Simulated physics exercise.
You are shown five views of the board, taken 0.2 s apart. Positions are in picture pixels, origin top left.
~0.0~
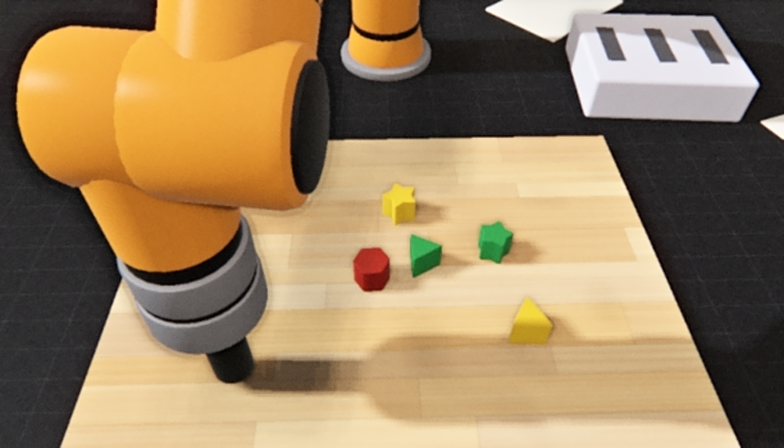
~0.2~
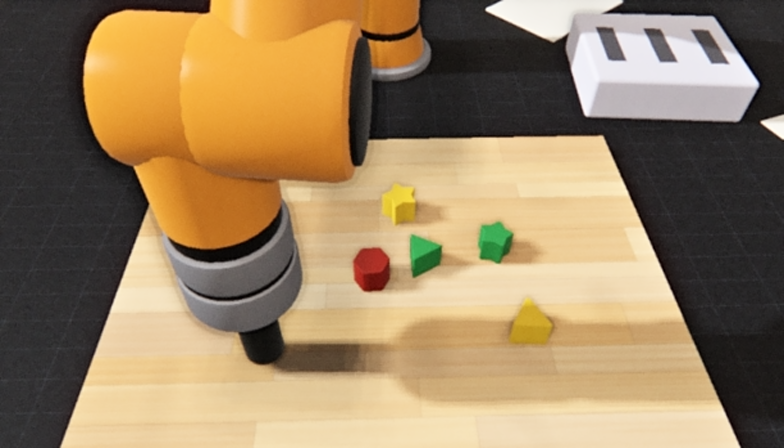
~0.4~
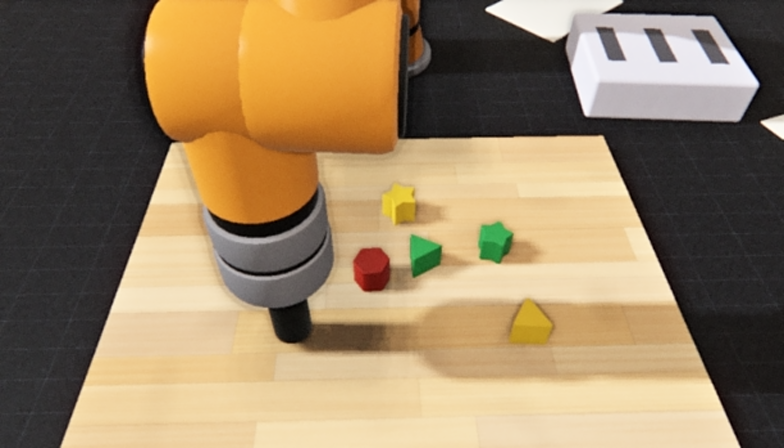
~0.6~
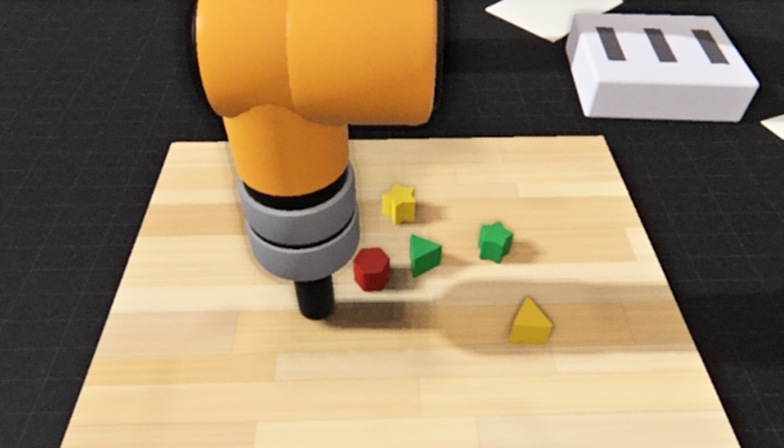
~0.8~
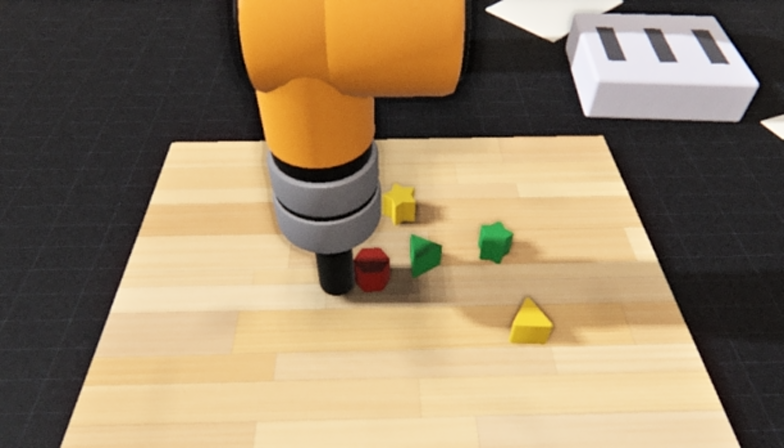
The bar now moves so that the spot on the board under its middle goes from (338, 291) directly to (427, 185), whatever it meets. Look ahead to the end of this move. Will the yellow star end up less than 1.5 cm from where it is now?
That would be a no.
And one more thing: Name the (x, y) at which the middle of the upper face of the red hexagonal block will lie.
Near (398, 248).
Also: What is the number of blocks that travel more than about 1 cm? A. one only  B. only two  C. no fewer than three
Answer: B.
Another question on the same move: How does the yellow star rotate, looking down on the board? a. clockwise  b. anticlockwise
I'll go with b - anticlockwise.
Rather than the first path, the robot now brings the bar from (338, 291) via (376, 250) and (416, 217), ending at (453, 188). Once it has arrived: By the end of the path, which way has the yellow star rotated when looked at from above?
Short answer: Counterclockwise.
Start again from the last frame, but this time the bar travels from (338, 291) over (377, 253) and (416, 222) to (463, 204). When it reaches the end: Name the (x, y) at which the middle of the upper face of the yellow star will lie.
If I read the scene right, the answer is (412, 178).
The first path, step by step. One third of the way, bar (371, 243); red hexagonal block (398, 248), turned 65° clockwise; green triangular block (427, 246).
Two thirds of the way, bar (401, 208); red hexagonal block (398, 248), turned 65° clockwise; yellow star (413, 180), turned 25° anticlockwise; green triangular block (427, 246).
At the end, bar (427, 177); red hexagonal block (398, 248), turned 65° clockwise; yellow star (438, 150), turned 30° anticlockwise; green triangular block (427, 246).
